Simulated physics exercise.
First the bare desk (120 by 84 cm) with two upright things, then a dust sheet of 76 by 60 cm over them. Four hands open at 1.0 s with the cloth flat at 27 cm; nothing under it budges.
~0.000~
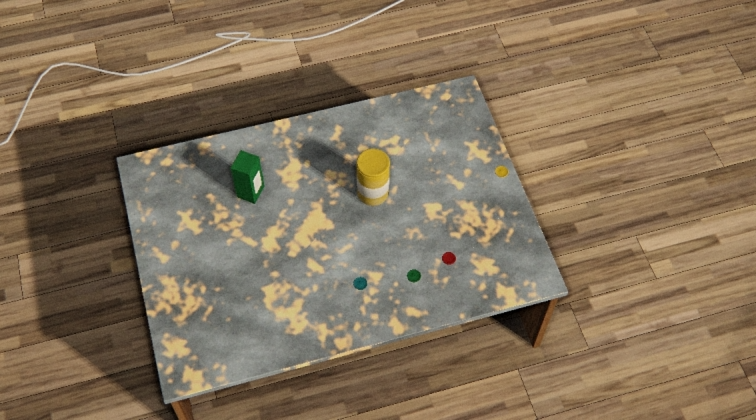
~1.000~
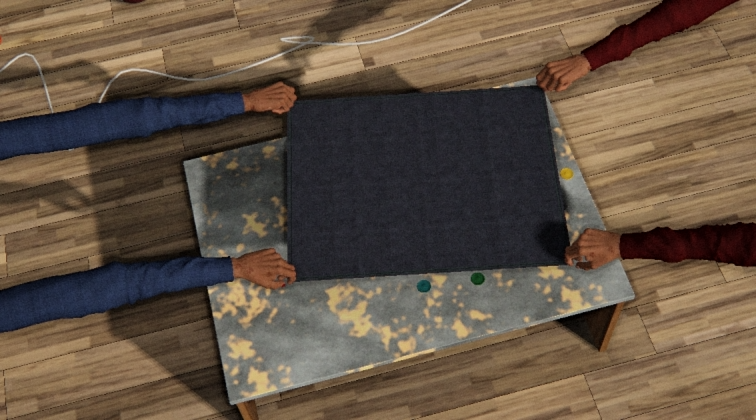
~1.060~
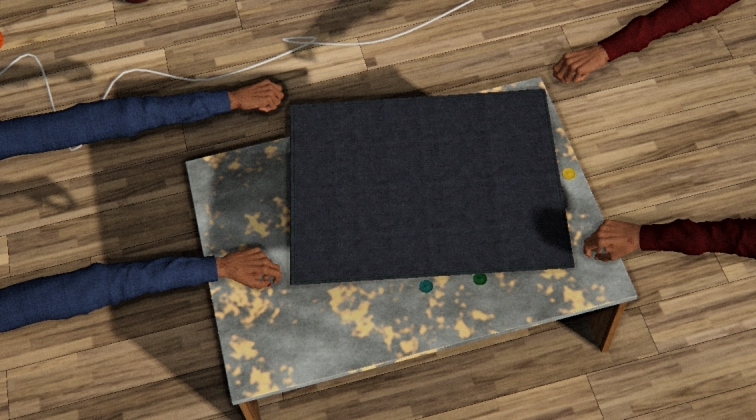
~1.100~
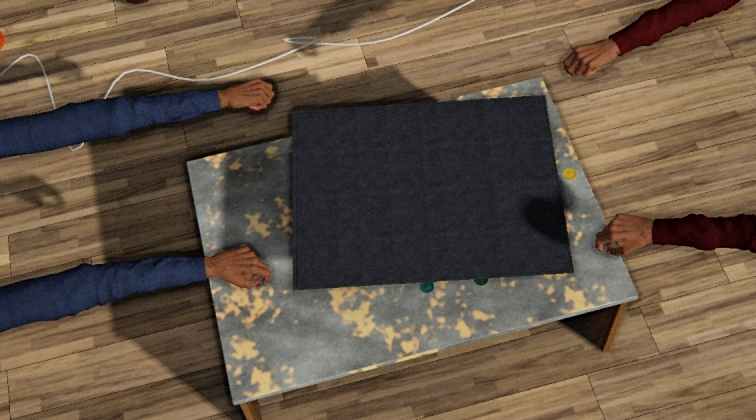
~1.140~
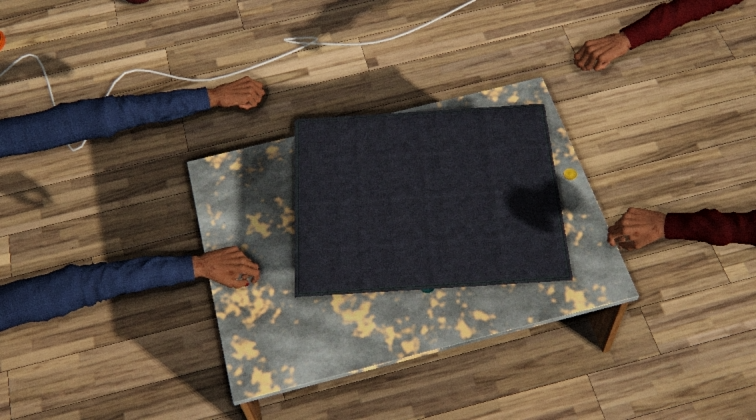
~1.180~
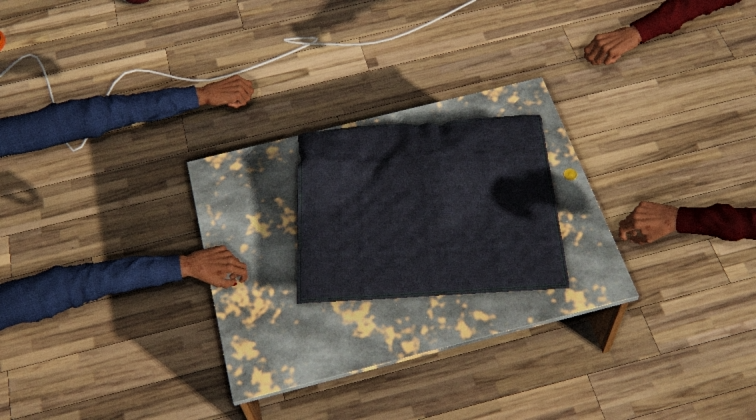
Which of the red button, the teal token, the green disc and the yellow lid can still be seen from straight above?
Result: Red button vanishes under it, teal token vanishes under it, green disc vanishes under it, yellow lid stays uncovered.
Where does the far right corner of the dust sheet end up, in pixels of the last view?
At about (502, 138).
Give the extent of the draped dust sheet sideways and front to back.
About 78 cm by 58 cm.
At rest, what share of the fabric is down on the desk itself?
About 35 per cent.
At 1.4 s, 30 % of it is down, spanning 77 by 55 cm, above teal token, green disc, red button.
At 1.5 s, 35 % of it is down, spanning 77 by 61 cm, above teal token, green disc, red button.
At 1.7 s, 35 % of it is down, spanning 77 by 57 cm, above teal token, green disc, red button.
At 1.9 s, 35 % of it is down, spanning 77 by 59 cm, above teal token, green disc, red button.
At 2.7 s, 35 % of it is down, spanning 77 by 58 cm, above teal token, green disc, red button.
